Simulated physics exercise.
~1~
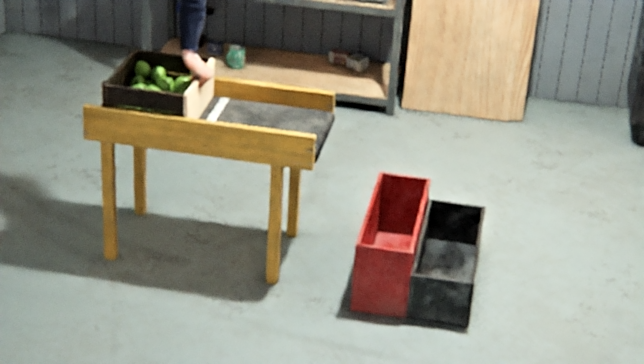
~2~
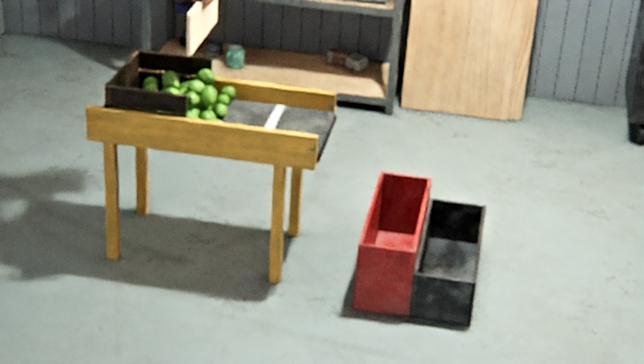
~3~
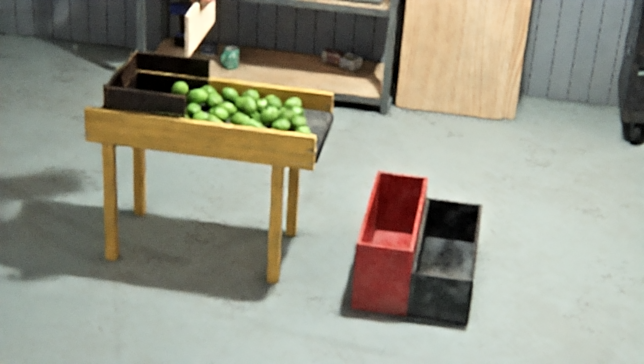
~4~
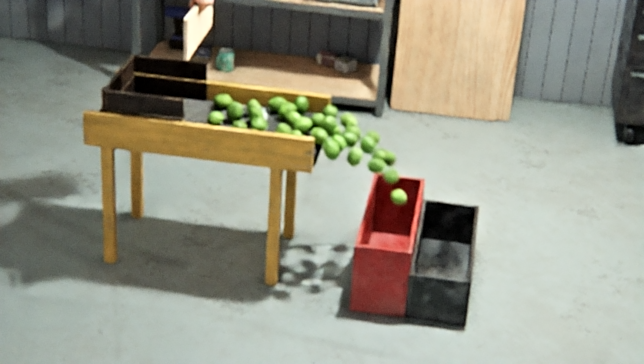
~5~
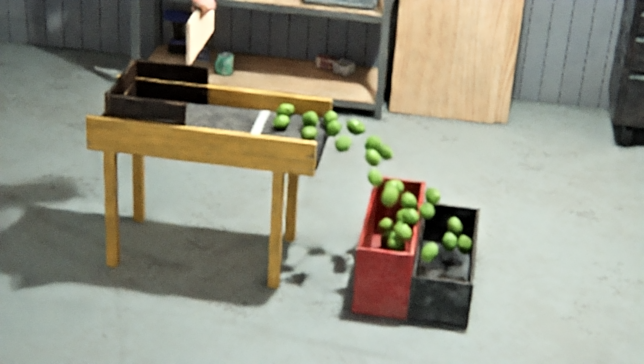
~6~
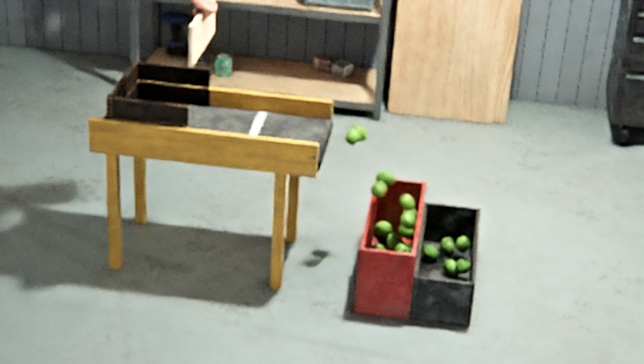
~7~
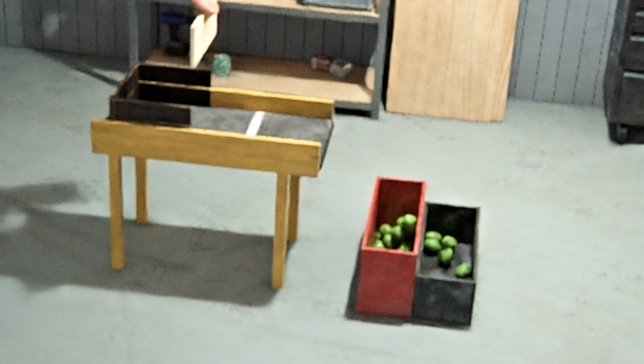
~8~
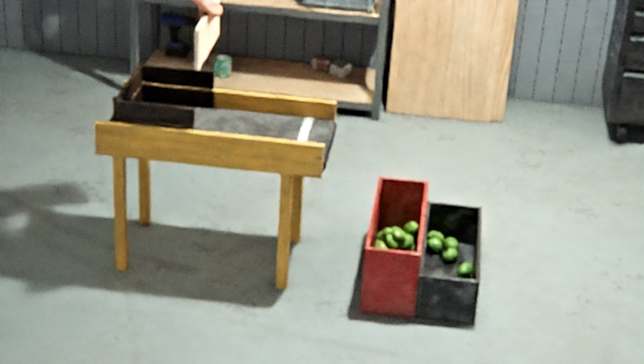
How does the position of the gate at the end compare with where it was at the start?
At the start the gate stands down on the belt, closing off the pen of limes. At the end it is held upright well above the belt, leaving the pen open.
